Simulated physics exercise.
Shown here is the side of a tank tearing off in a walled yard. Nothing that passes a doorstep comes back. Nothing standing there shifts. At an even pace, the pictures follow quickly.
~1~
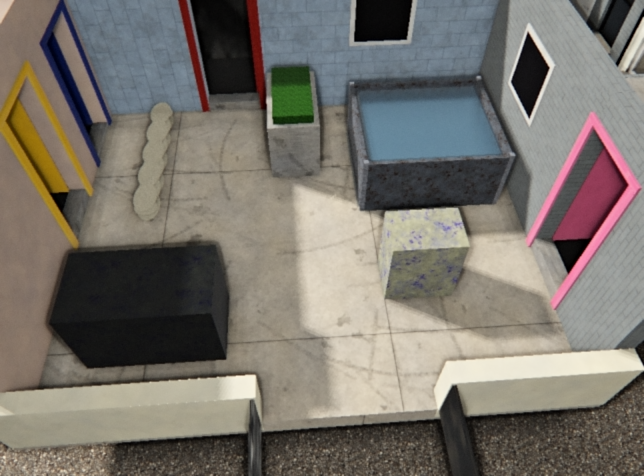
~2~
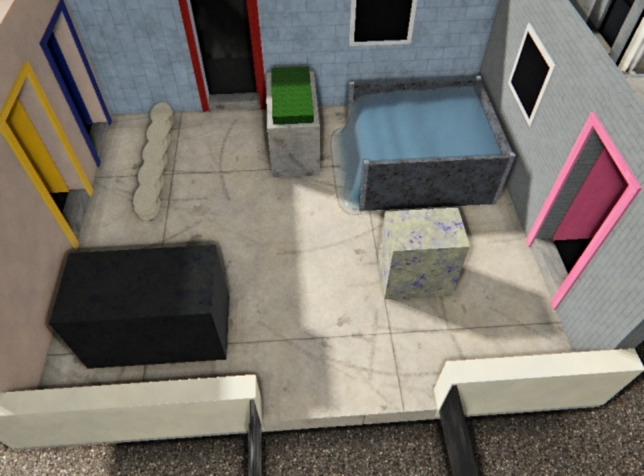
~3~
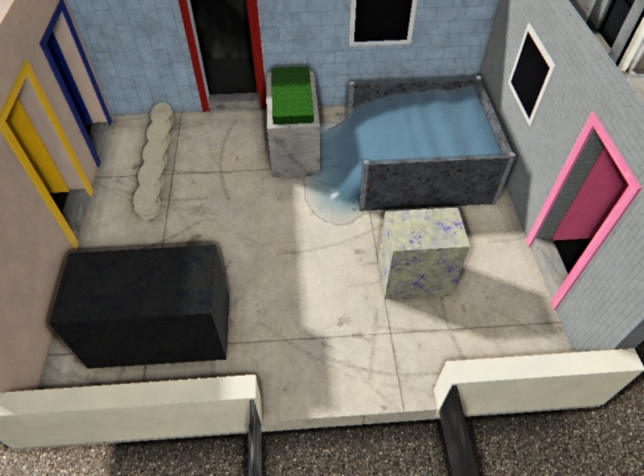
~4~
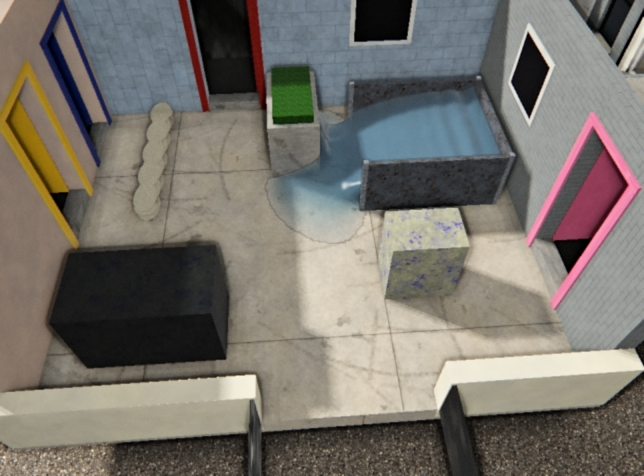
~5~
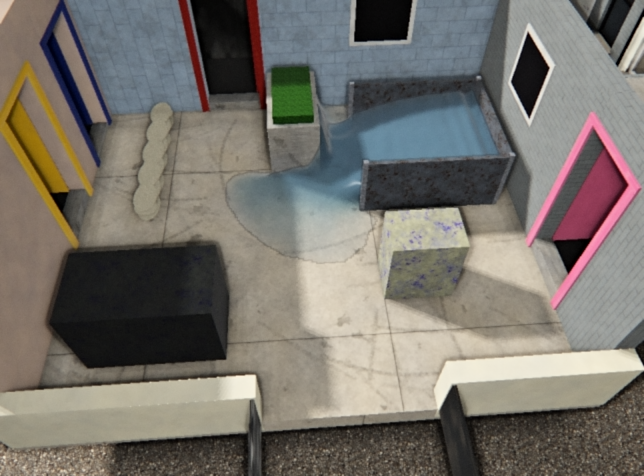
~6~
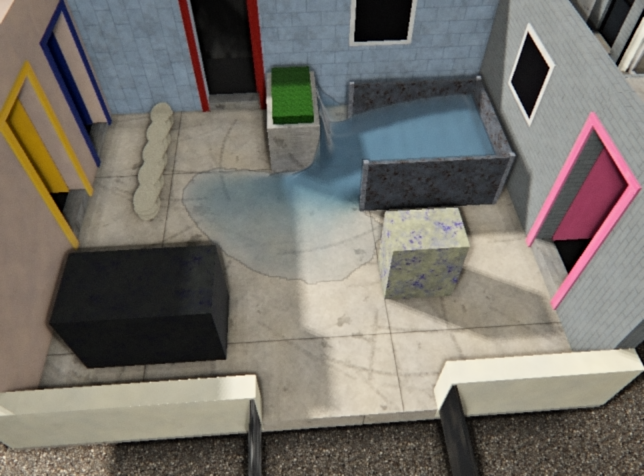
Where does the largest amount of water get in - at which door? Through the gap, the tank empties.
At the blue door.
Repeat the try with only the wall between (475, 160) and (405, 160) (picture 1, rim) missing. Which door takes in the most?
Most of it gets in at the pink door.
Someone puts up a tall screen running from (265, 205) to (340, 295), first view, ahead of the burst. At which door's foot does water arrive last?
I'd go with the door marked yellow.
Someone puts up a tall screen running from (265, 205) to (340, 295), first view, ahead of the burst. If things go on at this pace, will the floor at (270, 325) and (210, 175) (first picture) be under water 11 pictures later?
Well, the first one ends up not wet, and the second one ends up submerged.
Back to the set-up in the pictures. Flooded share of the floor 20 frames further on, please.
Estimate: Some 80 in a hundred.
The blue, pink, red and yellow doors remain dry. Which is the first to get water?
The door marked red, for sure.
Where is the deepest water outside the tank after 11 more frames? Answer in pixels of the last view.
At about (65, 293).
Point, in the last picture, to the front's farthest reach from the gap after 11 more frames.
Near (31, 417).
A moment on, water covers 45 % of the floor; red door wet at the sill, nothing in, pink door not reached, blue door not reached, yellow door not reached.
Next, water covers 65 % of the floor; red door wet at the sill, nothing in, pink door not reached, blue door not reached, yellow door wet at the sill, nothing in.
Then, water covers 80 % of the floor; red door wet at the sill, nothing in, pink door wet at the sill, nothing in, blue door a trickle in, yellow door wet at the sill, nothing in.
Later, water covers 90 % of the floor; red door wet at the sill, nothing in, pink door wet at the sill, nothing in, blue door some in, yellow door wet at the sill, nothing in.
In the end, water covers 95 % of the floor; red door wet at the sill, nothing in, pink door wet at the sill, nothing in, blue door a lot in, yellow door a trickle in; the blue door has let in the most.
